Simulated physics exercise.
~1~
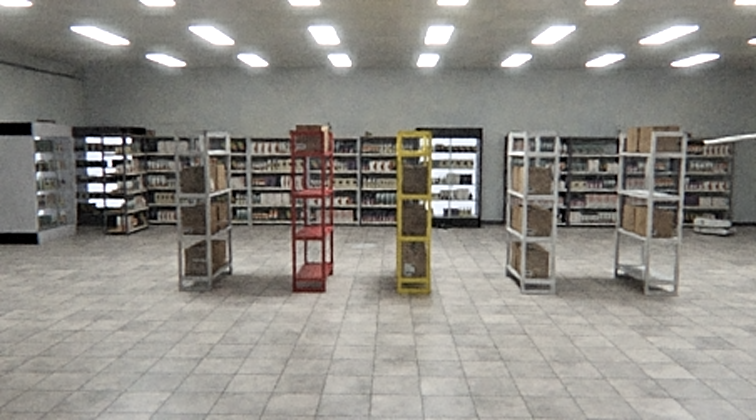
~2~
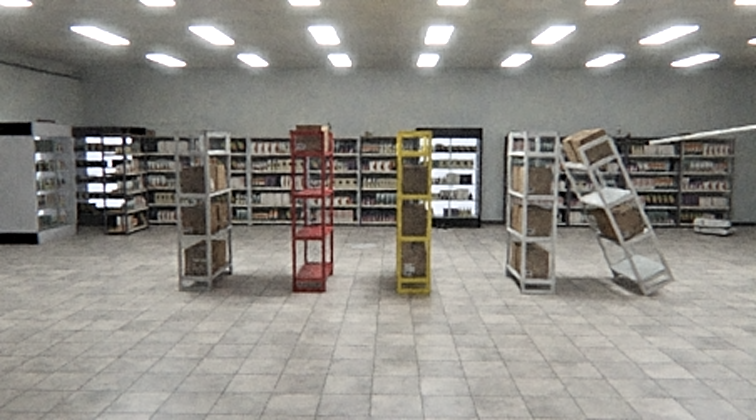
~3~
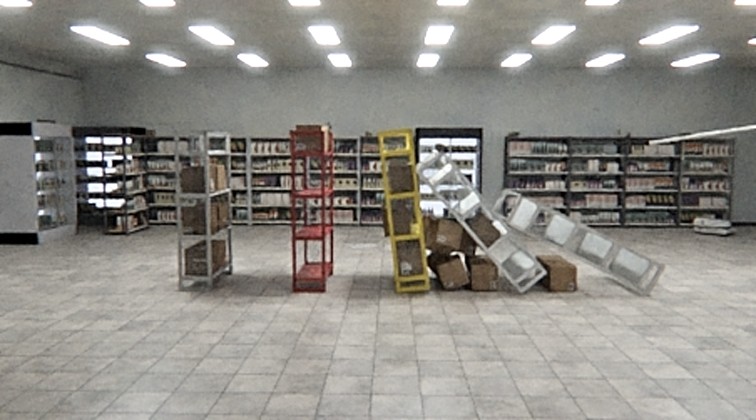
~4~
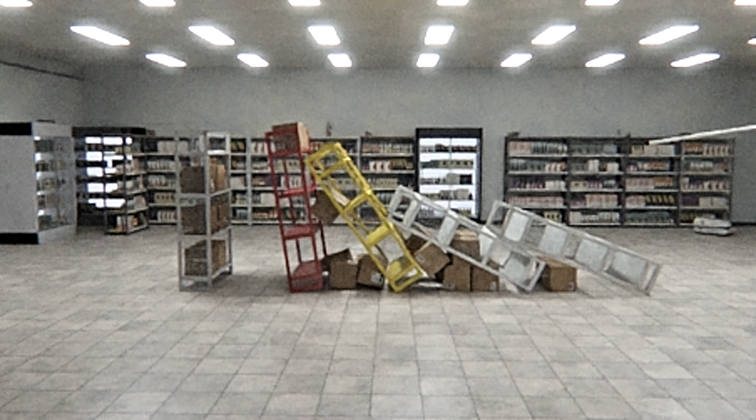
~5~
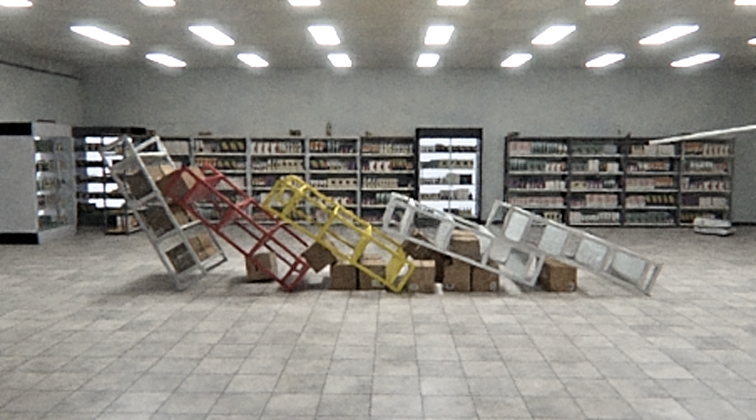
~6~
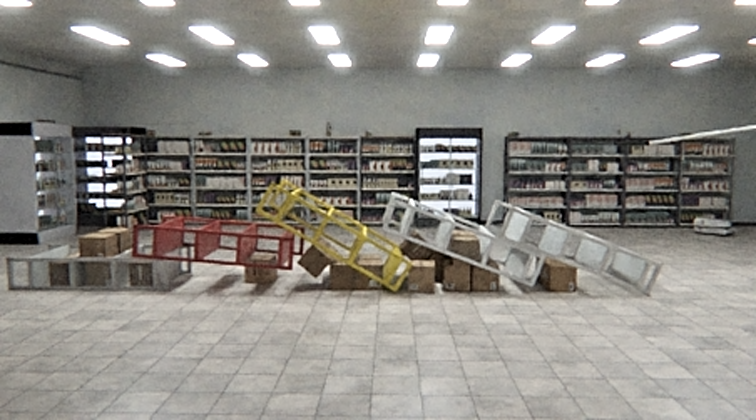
In a grocery store with a pale tiled floor and stocked shelves along the back wall, five narrow shelving units holding cartons stand in a row. A pale bar at the right moves left, and the rightmost white unit tips leftward. It knocks over the white unit beside it, spilling cartons, and the yellow unit begins to lean. The yellow one topples against the red, which falls into the last white unit at the left. That one drops flat, the red lies across it, and the other three rest slanted among scattered cartons, with none left standing.
